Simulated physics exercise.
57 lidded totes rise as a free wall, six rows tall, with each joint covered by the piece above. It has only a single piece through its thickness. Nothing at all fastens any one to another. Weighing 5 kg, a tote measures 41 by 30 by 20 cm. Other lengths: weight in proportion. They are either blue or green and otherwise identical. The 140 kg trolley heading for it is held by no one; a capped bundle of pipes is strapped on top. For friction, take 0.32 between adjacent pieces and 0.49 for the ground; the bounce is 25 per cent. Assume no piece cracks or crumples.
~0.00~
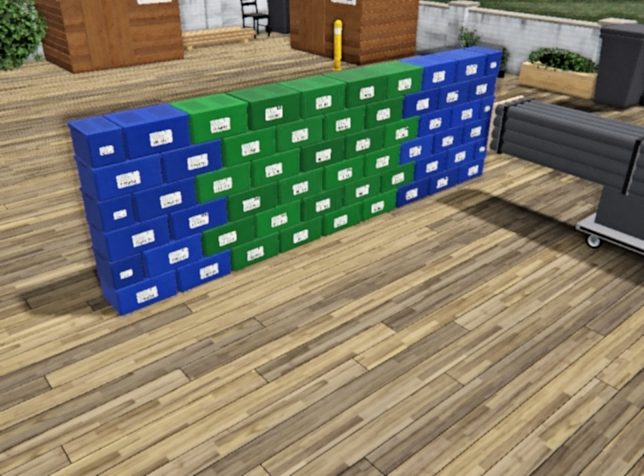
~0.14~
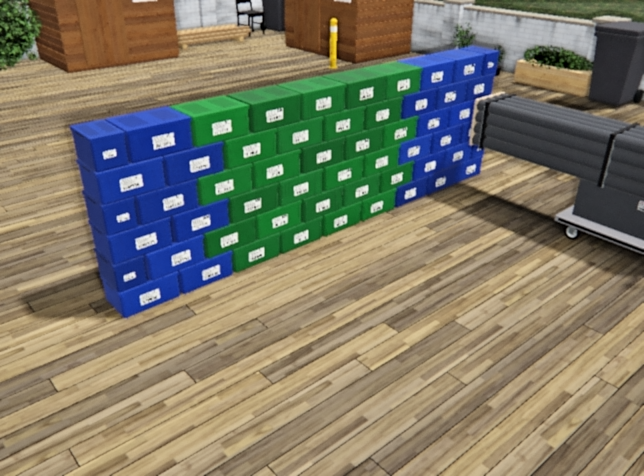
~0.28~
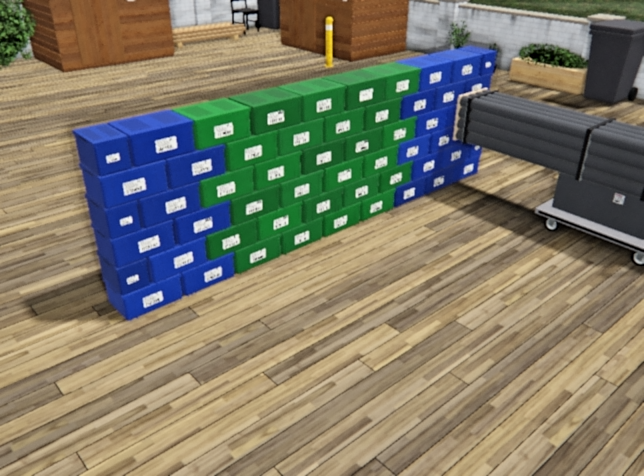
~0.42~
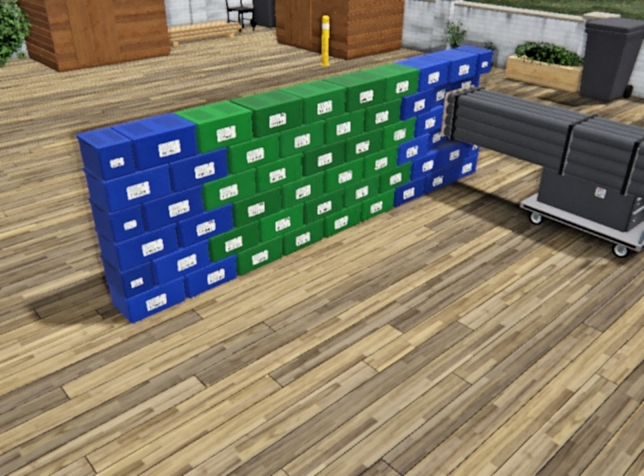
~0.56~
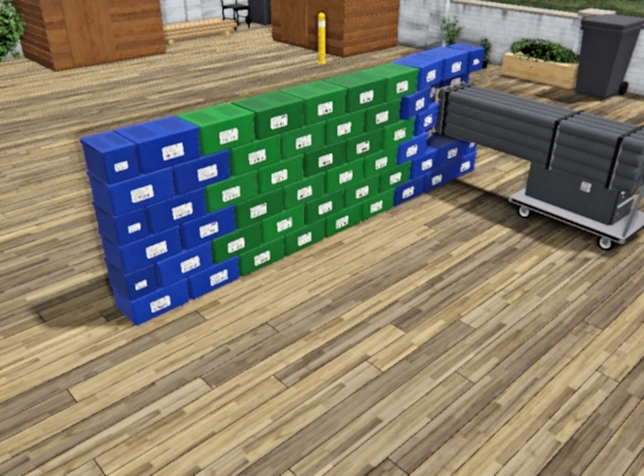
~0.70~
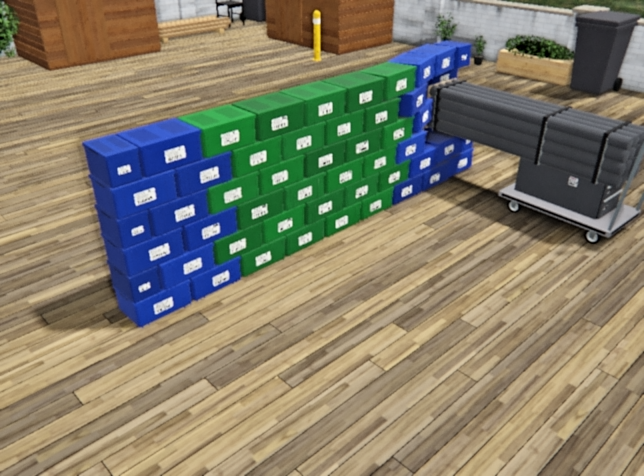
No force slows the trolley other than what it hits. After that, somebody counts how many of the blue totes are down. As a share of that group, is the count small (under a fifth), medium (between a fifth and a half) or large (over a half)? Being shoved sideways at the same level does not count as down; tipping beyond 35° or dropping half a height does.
It is medium.
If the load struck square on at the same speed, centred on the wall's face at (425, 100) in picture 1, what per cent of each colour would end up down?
Result - blue: 20 percent, green: 10 percent.
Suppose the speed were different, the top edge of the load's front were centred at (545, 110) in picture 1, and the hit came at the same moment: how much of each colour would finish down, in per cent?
Down at the end: Blue 40 per cent, green 0 per cent.
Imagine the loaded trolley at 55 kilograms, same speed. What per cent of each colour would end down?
For blue it's 0, for green it's 0 in a hundred.
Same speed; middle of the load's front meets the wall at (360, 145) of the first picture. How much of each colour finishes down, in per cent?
Result - blue: 10 %; green: 40 %.
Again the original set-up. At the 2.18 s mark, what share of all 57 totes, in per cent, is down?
By that time it is 25 percent.
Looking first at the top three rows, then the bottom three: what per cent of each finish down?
That's 30% up top and 10% at the bottom.
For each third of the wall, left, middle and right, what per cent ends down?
Per cent by third - left: 0; middle: 10; right: 60.
Around 0.90 s, load 37 cm past the wall's line, still rolling; none of the 30 blue totes down (0 of 57 in all colours); top blue tote tipped 11°.
Around 1.20 s, load 49 cm past the wall's line, still rolling; 8 of the 30 blue totes down (8 of 57 in all colours); top blue tote tipped 37°, 38 cm lower.
Around 1.58 s, load 60 cm past the wall's line, still rolling; 12 of the 30 blue totes down (13 of 57 in all colours); top blue tote on its side.
Around 2.18 s, load 73 cm past the wall's line, still rolling; 12 of the 30 blue totes down (13 of 57 in all colours); top blue tote on its side.
Finally (3.2 s), load 79 cm past the wall's line, stopped; 12 of the 30 blue totes down (13 of 57 in all colours); top blue tote upside down; top green tote unmoved. That is 40 per cent. Seen by the last camera, middles, top blue tote near (240, 96), top green tote near (269, 116).
